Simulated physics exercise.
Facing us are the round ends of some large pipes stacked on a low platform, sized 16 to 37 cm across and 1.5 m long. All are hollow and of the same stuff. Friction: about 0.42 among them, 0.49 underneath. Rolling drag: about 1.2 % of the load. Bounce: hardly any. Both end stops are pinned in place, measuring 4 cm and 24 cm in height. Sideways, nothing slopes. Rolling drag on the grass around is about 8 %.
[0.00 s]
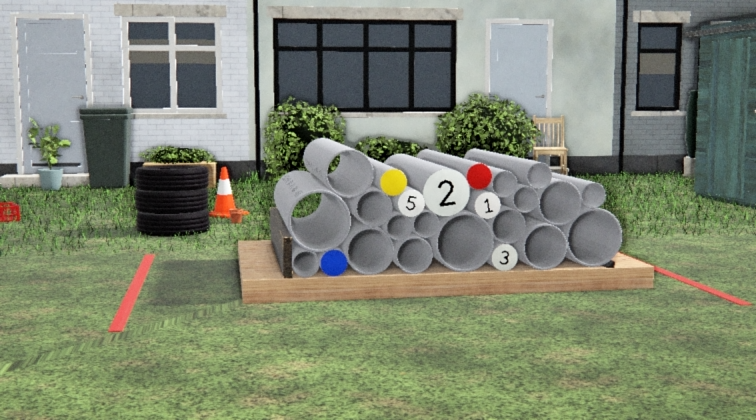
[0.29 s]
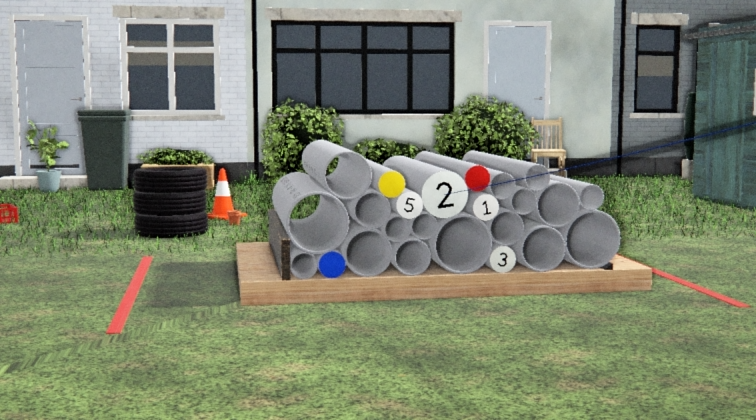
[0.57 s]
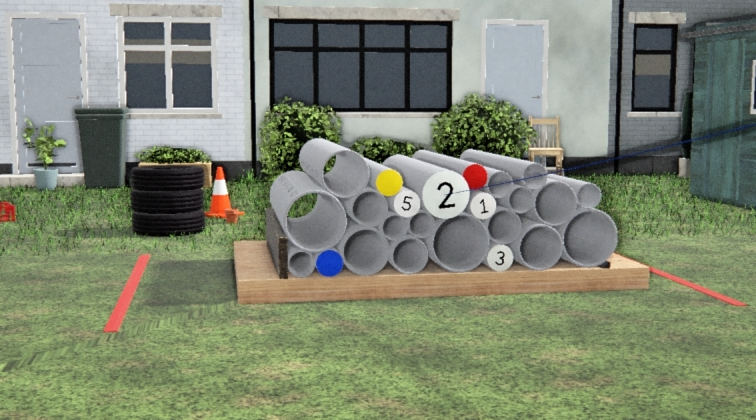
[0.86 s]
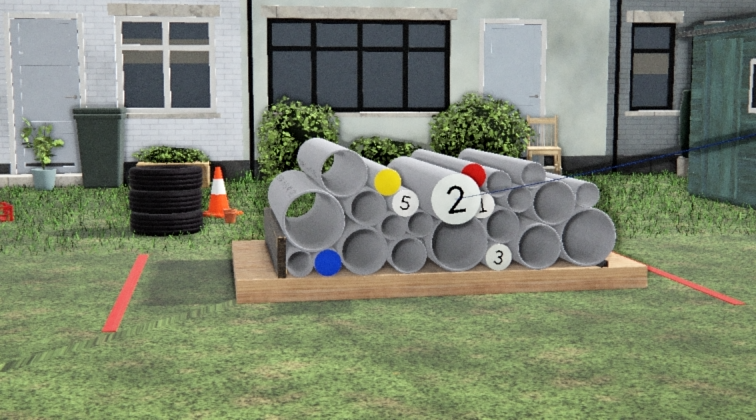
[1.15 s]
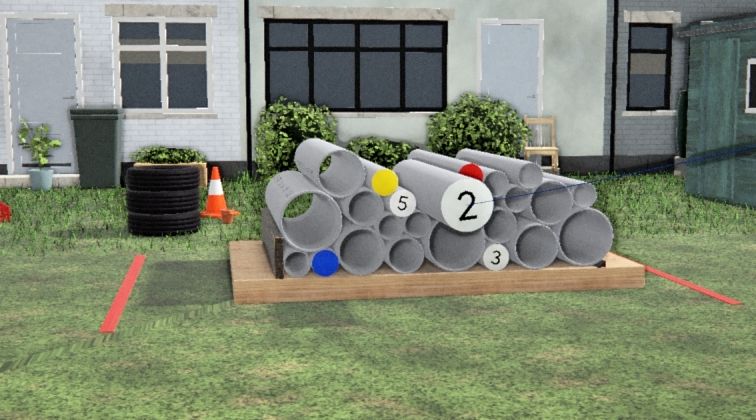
A stack of grey pipes sat on a low wooden platform on the grass, and after a still moment, one pipe near the top slid out toward the viewer, shifting slightly right, while the others stayed put.
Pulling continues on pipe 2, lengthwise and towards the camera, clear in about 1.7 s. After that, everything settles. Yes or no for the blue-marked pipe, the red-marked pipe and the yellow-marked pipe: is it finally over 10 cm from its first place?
The blue-marked pipe: No, the red-marked pipe: Yes, the yellow-marked pipe: No.
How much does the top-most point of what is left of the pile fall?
About 0 cm.
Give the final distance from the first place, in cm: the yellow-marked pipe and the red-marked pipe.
Yellow-marked pipe: 0, red-marked pipe: 25.
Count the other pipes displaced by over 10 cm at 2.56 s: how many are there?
1 at that time.
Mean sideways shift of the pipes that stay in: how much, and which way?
They move about 0 cm toward the left side, on average.
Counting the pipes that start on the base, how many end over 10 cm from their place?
I make it 0 in all.
After 2.14 s, 0 now displaced over 10 cm; blue in place; red 2.1 cm left and 3.3 cm down; yellow in place.
After 2.26 s, 1 now displaced over 10 cm; blue in place; red 7 cm left and 7 cm down; yellow in place.
After 2.56 s, 1 now displaced over 10 cm; blue in place; red 23 cm left and 15 cm down; yellow in place.
After 2.79 s, 1 now displaced over 10 cm; blue in place; red 22 cm left and 16 cm down; yellow in place.
In the end, by 3.4 s, 1 moved over 10 cm; not one across the red lines; blue in place; red 21 cm left and 17 cm down; yellow in place; top of the pile 88 cm high, from 88 cm.
